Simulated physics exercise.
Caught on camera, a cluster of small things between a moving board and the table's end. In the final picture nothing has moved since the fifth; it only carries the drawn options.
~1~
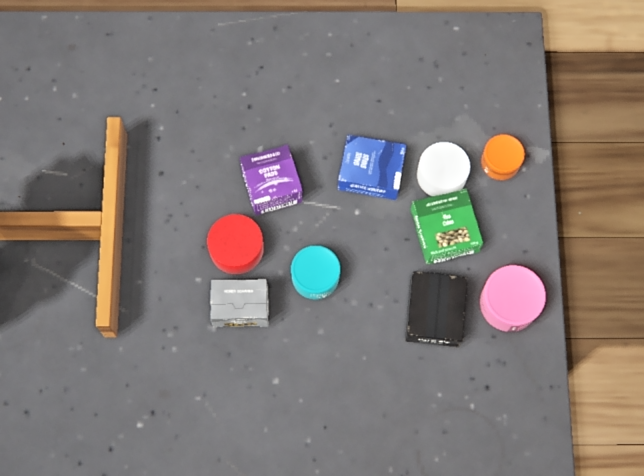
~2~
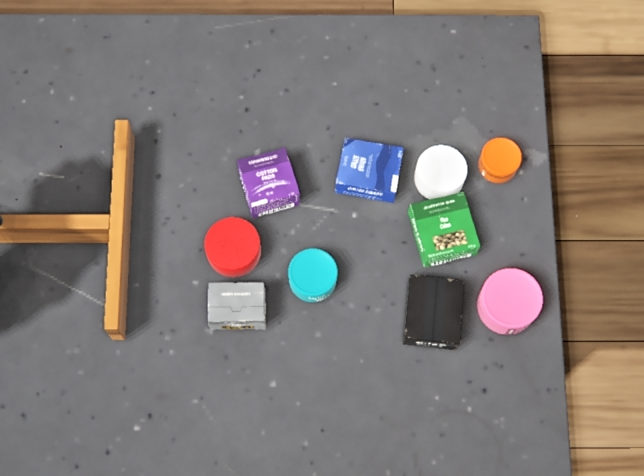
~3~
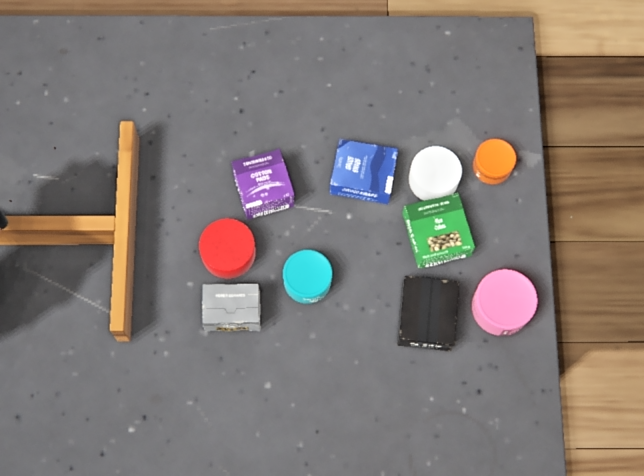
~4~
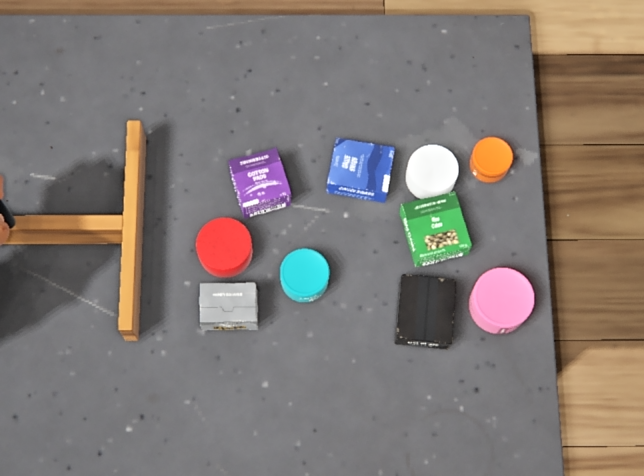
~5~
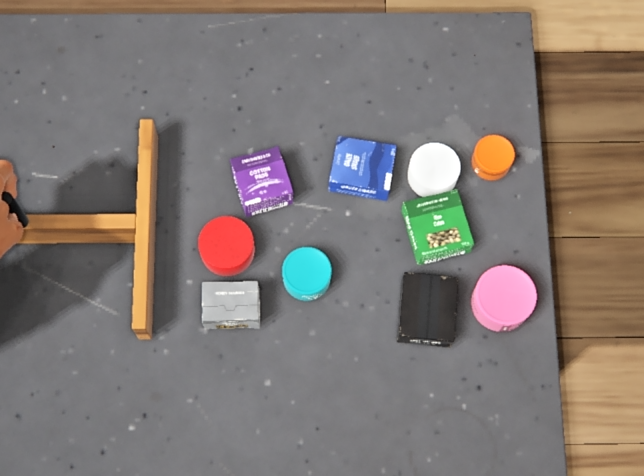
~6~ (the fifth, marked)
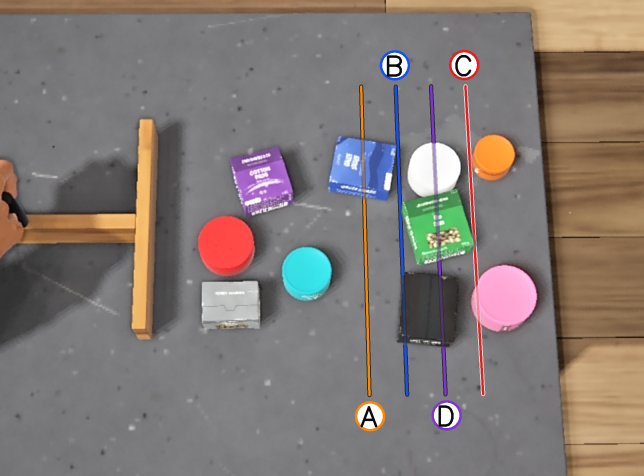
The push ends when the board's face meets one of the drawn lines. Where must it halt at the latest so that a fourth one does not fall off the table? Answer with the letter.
D.
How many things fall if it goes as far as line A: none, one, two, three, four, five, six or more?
The count is none.
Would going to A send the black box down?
No.
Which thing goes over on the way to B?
The orange jar.
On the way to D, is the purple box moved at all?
By then, yes.
On the marked copy, A at (365, 234); B at (401, 234); C at (474, 233); D at (438, 234).
Following D. Soon after the start, board (250, 220); grey box (286, 305); purple box (283, 186).
Later, board (356, 219); orange jar (531, 149); pink tub (520, 301).
In the end, board (437, 219); white tin over the edge; orange jar over the edge; two fallen.
As for the rest, A is within the limit but short; B is within the limit but short; C drops five.
